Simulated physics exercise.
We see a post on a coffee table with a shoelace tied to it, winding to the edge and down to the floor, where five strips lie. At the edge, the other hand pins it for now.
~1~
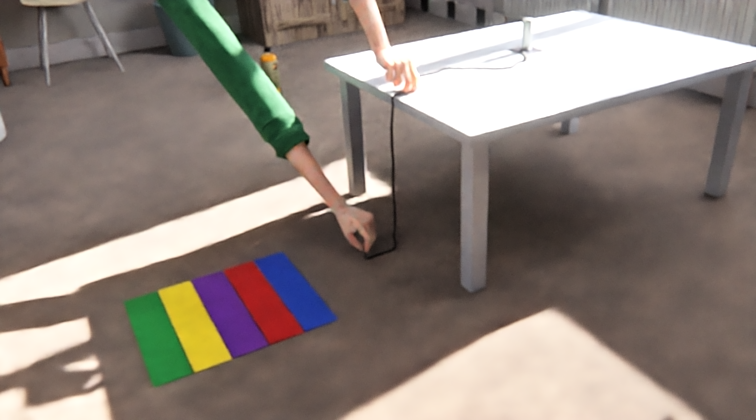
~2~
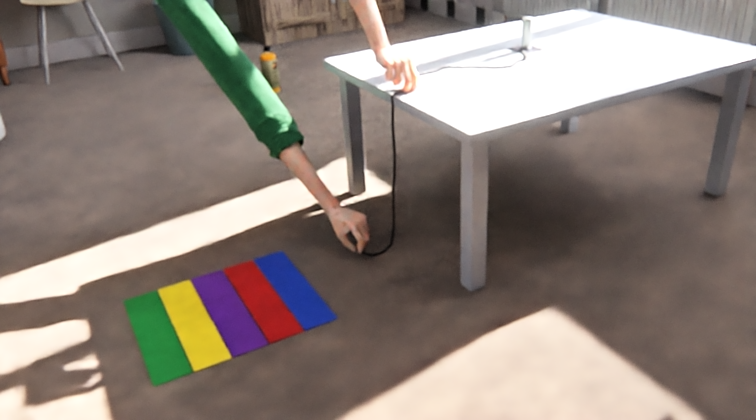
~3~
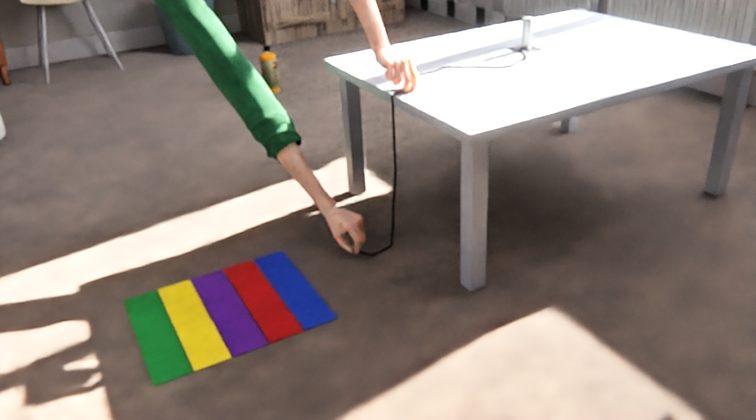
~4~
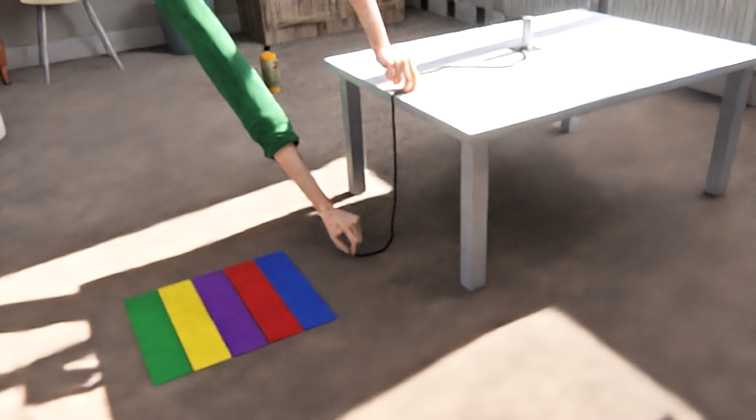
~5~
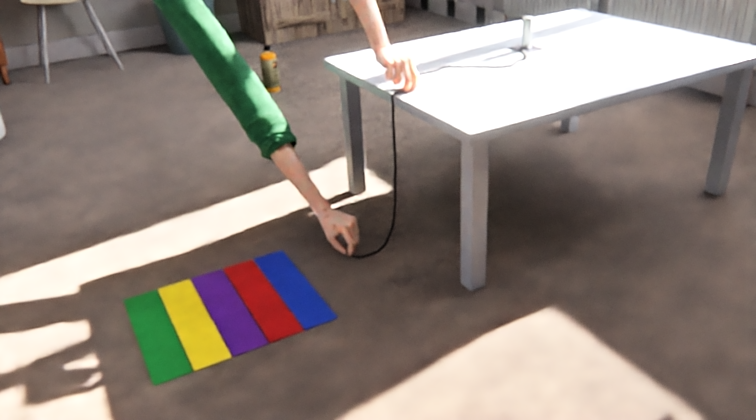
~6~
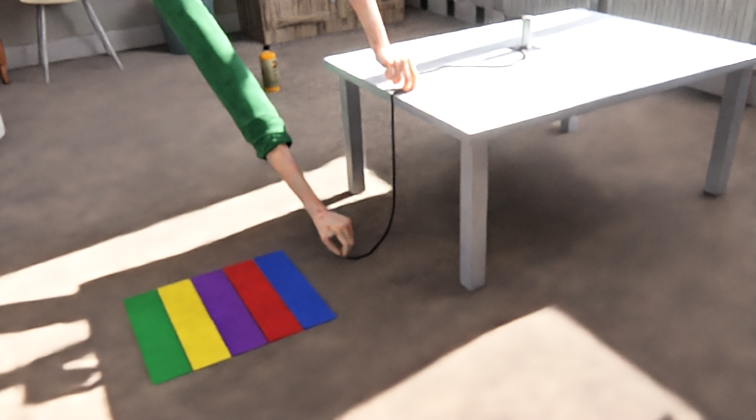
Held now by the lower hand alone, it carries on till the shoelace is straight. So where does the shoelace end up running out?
Over yellow.
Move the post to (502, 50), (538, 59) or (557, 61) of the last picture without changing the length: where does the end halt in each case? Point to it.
One per try, in order: (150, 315), (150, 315), (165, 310).
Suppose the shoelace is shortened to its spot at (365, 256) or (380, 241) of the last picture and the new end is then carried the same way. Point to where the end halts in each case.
Taking them in turn, near (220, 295) and near (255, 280).
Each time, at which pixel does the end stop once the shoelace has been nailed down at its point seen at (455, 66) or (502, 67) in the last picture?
Per try (px, approx.): (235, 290), (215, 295).
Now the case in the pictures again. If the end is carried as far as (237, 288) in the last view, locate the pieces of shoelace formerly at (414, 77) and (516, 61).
Result - first point (386, 92), second point (480, 60).
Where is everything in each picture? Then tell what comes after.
In the first picture, end (364, 248); blue (311, 311); red (277, 323); purple (242, 336); yellow (205, 349); green (167, 363).
In the second picture, end (357, 250); shoelace through (524, 57) (481, 67) (423, 75) (396, 94) (394, 164) (394, 229).
In the third picture, end (354, 250).
In the fourth picture, end (351, 251); shoelace through (524, 57) (481, 67) (423, 74) (396, 94) (395, 164) (392, 229).
In the fifth picture, end (347, 252).
In the sixth picture, end (342, 254); shoelace through (524, 57) (481, 67) (422, 74) (396, 93) (394, 164) (388, 230).
Soon after, end near (237, 288); over purple.
Then, end near (203, 299); over yellow.
At full stretch, end near (181, 307); over yellow. The end stops over the yellow strip.
